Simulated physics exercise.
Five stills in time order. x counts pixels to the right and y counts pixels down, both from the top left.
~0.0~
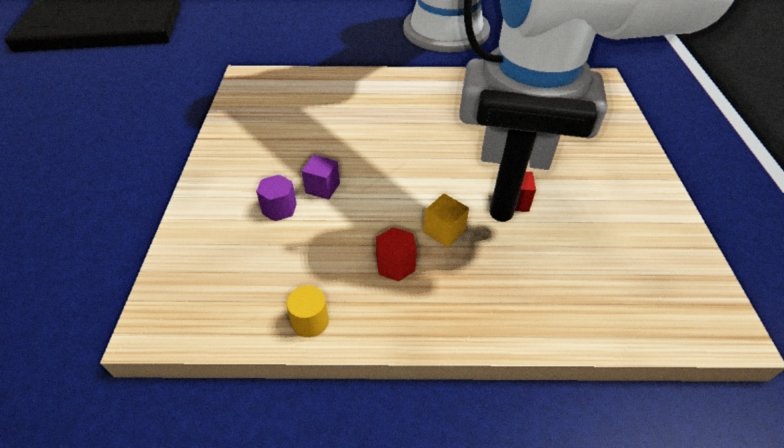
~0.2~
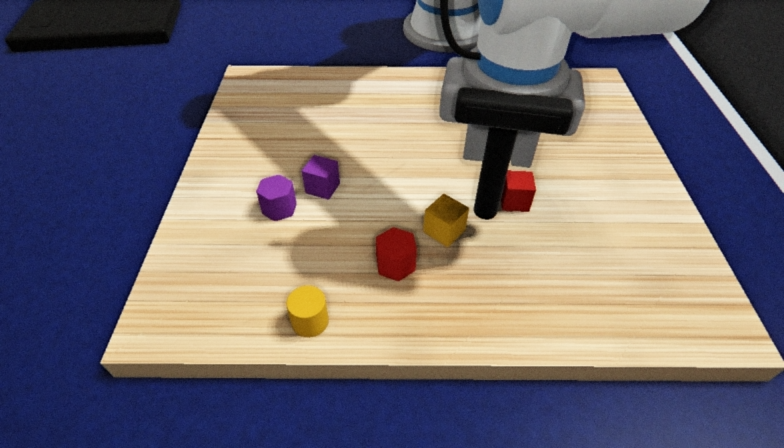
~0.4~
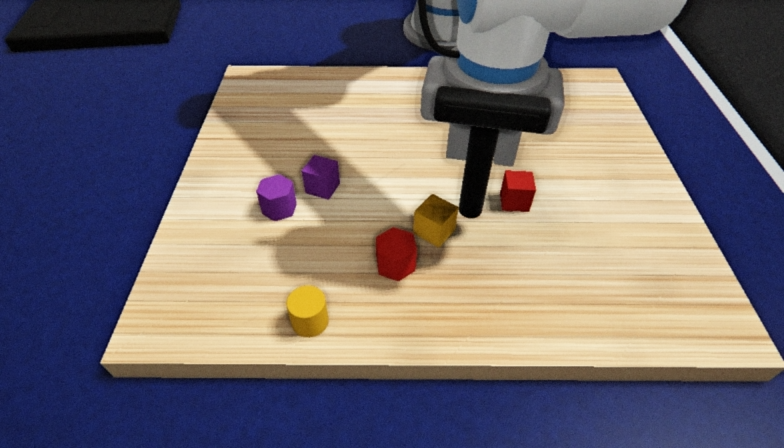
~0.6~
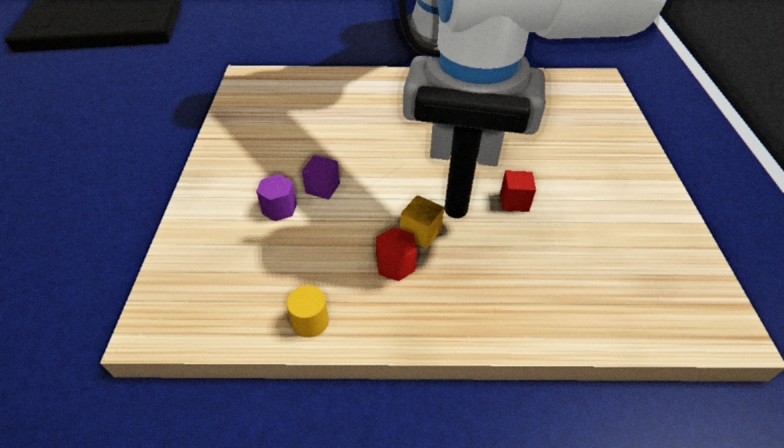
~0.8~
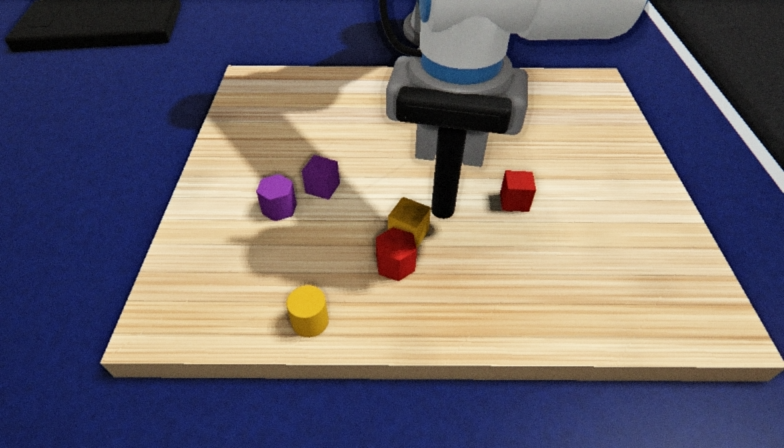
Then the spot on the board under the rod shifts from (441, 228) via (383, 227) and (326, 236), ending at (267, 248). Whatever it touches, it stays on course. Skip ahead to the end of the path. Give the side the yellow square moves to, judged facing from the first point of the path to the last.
Slides left.
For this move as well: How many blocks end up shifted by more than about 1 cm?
The number of blocks that move over 1 cm is one.
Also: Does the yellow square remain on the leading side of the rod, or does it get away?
Answer: Slipped away.
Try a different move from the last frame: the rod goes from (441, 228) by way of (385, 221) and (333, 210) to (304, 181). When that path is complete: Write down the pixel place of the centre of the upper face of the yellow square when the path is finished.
My best guess is (362, 218).
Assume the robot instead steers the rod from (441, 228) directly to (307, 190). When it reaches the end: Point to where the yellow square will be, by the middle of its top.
I think it will end close to (377, 212).
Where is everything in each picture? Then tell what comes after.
In the first picture, rod tip at (501, 215); block tops, red hexagonal block at (396, 243); yellow square at (447, 208).
In the second picture, rod at (485, 213); blocks unchanged.
In the third picture, rod at (470, 211); yellow square at (437, 209).
In the fourth picture, rod at (456, 211); yellow square at (423, 210).
In the fifth picture, rod at (443, 212); red hexagonal block at (396, 243); yellow square at (410, 211).
On the path given first. One third of the way, rod at (382, 210); yellow square at (362, 220), turned 75° anticlockwise.
Two thirds of the way, rod at (323, 219); yellow square at (338, 233).
At the end, rod at (263, 231); red hexagonal block in place; yellow square at (338, 233), turned 135° anticlockwise.
